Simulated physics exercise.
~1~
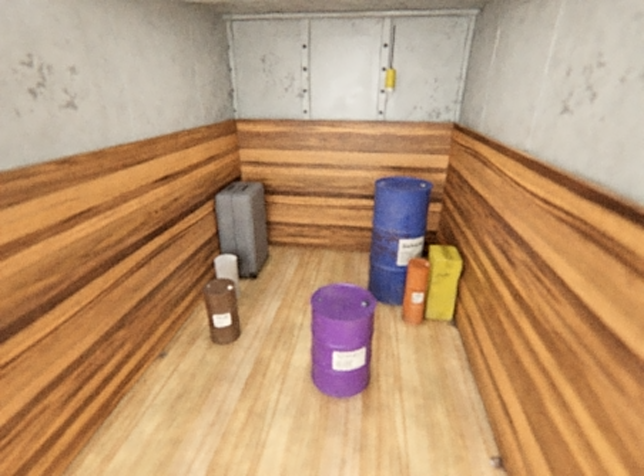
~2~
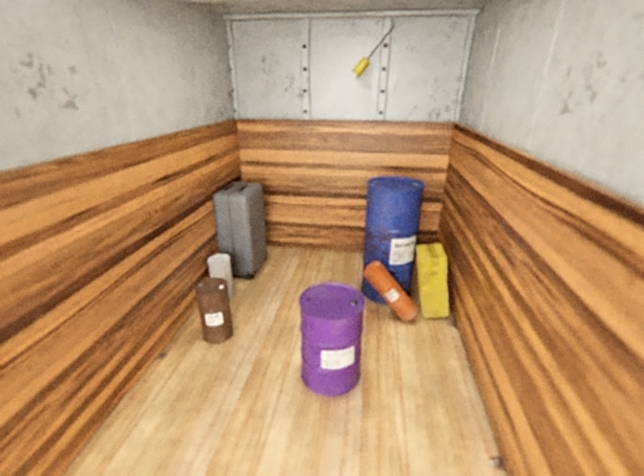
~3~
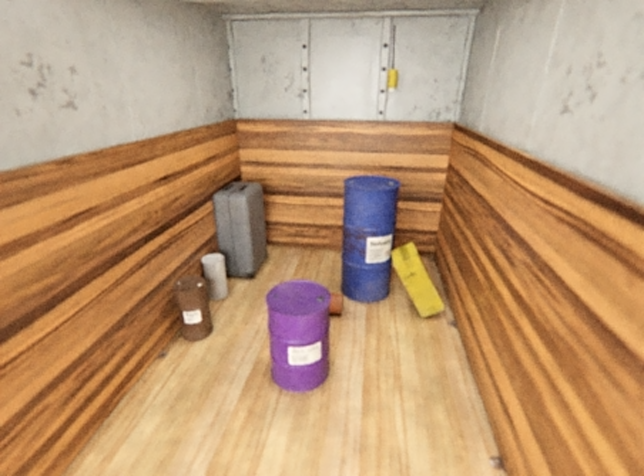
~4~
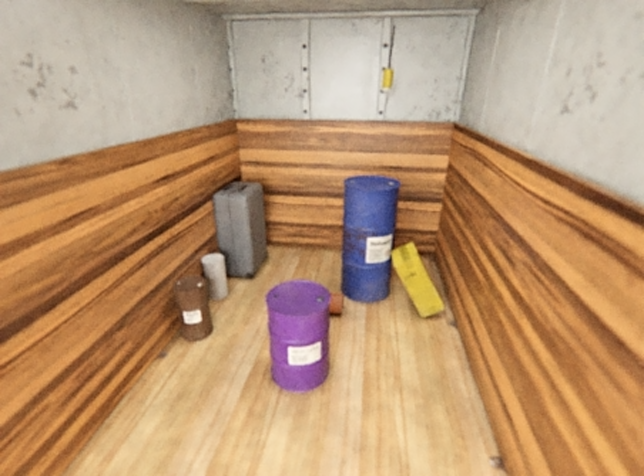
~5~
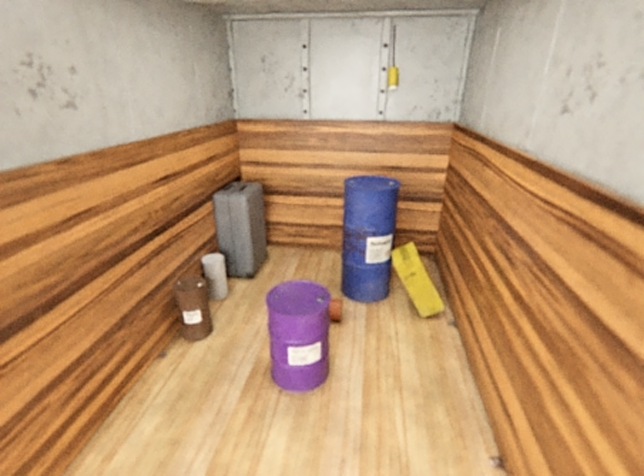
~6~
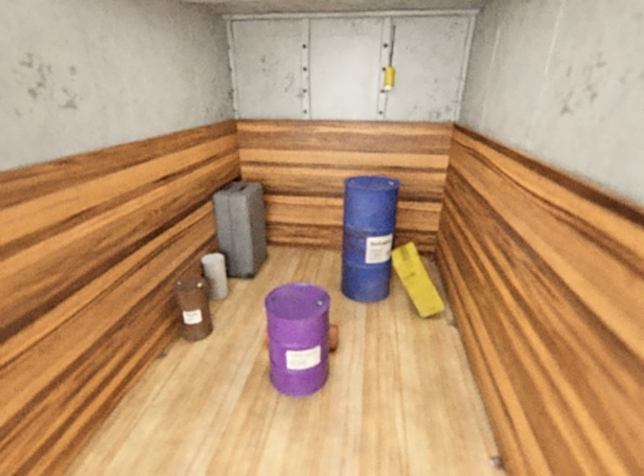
An orange canister tipped over and ended up lying behind the purple drum, as the purple and blue drums and the brown canister slid left, still upright, and a yellow box was left leaning, while the grey case stayed put.
